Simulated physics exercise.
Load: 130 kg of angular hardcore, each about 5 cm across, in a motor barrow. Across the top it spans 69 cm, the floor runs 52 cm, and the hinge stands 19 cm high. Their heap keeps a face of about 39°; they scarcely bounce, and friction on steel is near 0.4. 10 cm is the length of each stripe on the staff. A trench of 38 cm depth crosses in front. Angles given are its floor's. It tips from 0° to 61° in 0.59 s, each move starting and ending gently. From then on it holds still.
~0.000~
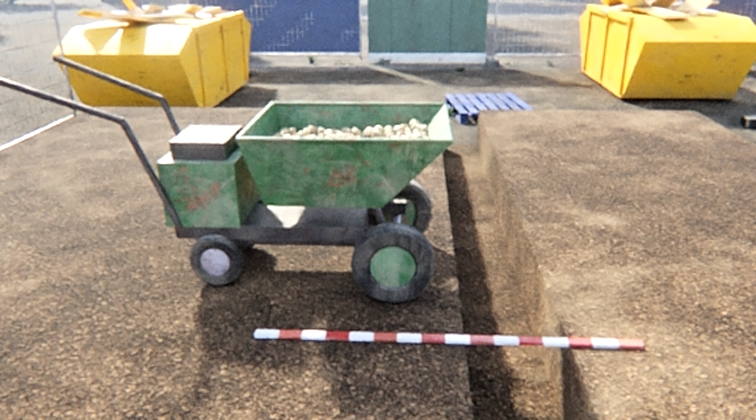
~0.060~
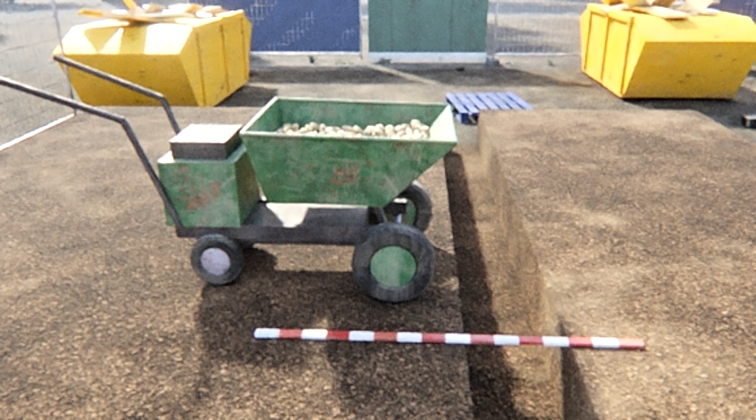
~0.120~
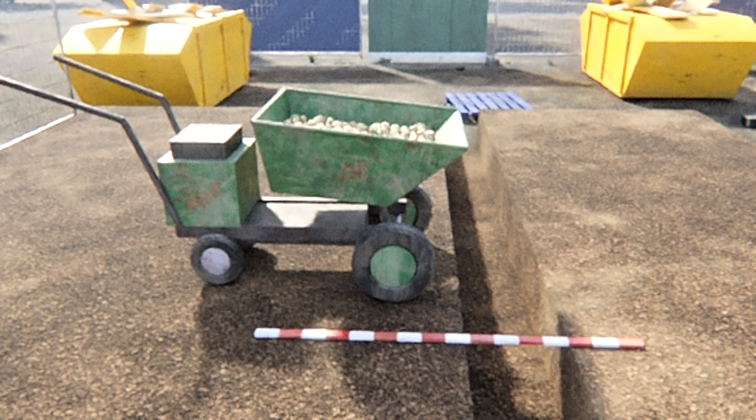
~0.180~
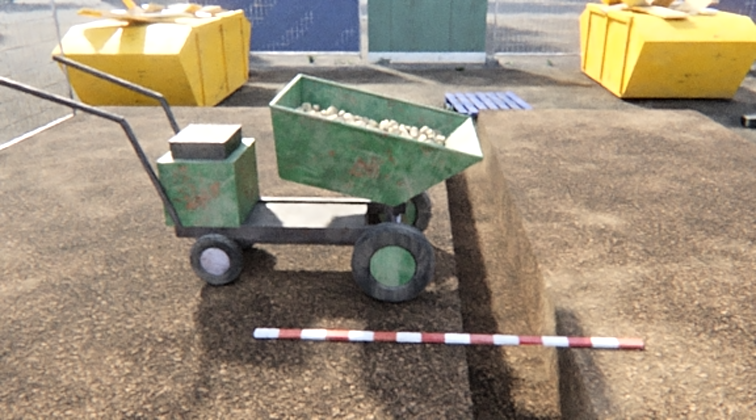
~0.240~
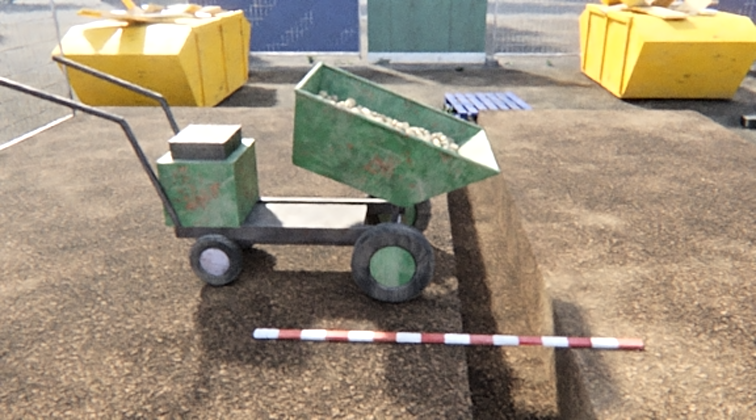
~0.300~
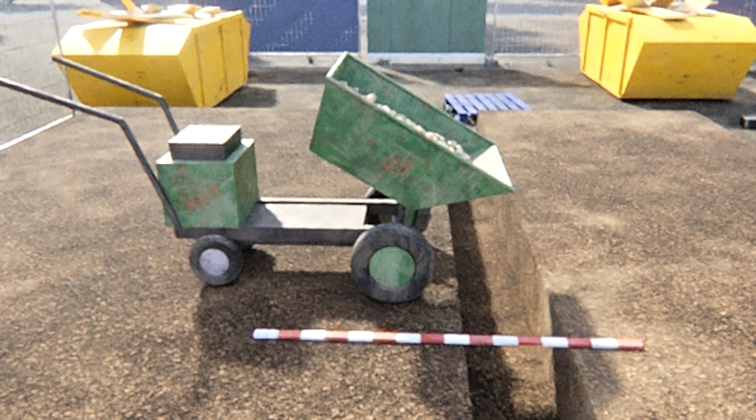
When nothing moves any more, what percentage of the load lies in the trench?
23 %.
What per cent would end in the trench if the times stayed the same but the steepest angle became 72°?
Near 35 per cent then.
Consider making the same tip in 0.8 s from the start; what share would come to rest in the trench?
Trench share: Approx. 25%.
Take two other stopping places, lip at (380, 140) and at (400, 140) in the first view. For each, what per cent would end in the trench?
Around 65% for the first place and 55% for the second.
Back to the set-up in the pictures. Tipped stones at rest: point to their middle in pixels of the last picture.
Somewhere around (569, 273) in the last picture.
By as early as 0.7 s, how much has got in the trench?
I'd put it near 5 per cent.
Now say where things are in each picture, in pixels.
The first frame shows lip at (452, 142), floor tilted 0°, highest stones at (406, 131).
In the second frame, the skip is at 2°, its lip at (457, 143); the top of the load is at (394, 131); the stones move at 0.4 m/s on average.
In the third frame, the skip is at 7°, its lip at (468, 148); the top of the load is at (311, 126); the stones move at 0.8 m/s on average.
The fourth frame shows lip at (483, 158), floor tilted 14°, highest stones at (315, 113); the stones move at 1.2 m/s on average.
In the fifth frame, the skip is at 22°, its lip at (499, 173); the top of the load is at (326, 101); the stones move at 1.4 m/s on average.
In the sixth frame, the skip is at 31°, its lip at (513, 191); the top of the load is at (344, 92); the stones move at 1.4 m/s on average.
After 0.4 s the floor is at 51°; 100 % in the skip; the foremost stones are at (500, 203).
After 0.7 s the floor is at 61°; 93 % in the skip, 4 % in the trench, 3 % past the trench; the foremost stones are at (572, 262).
After 1.0 s the floor is at 61°; 50 % in the skip, 4 % in the trench, 46 % past the trench; the foremost stones are at (685, 289).
After 3.0 s the floor is at 61°; 30 % in the skip, 23 % in the trench, 48 % past the trench; the foremost stones are past the picture's edge.
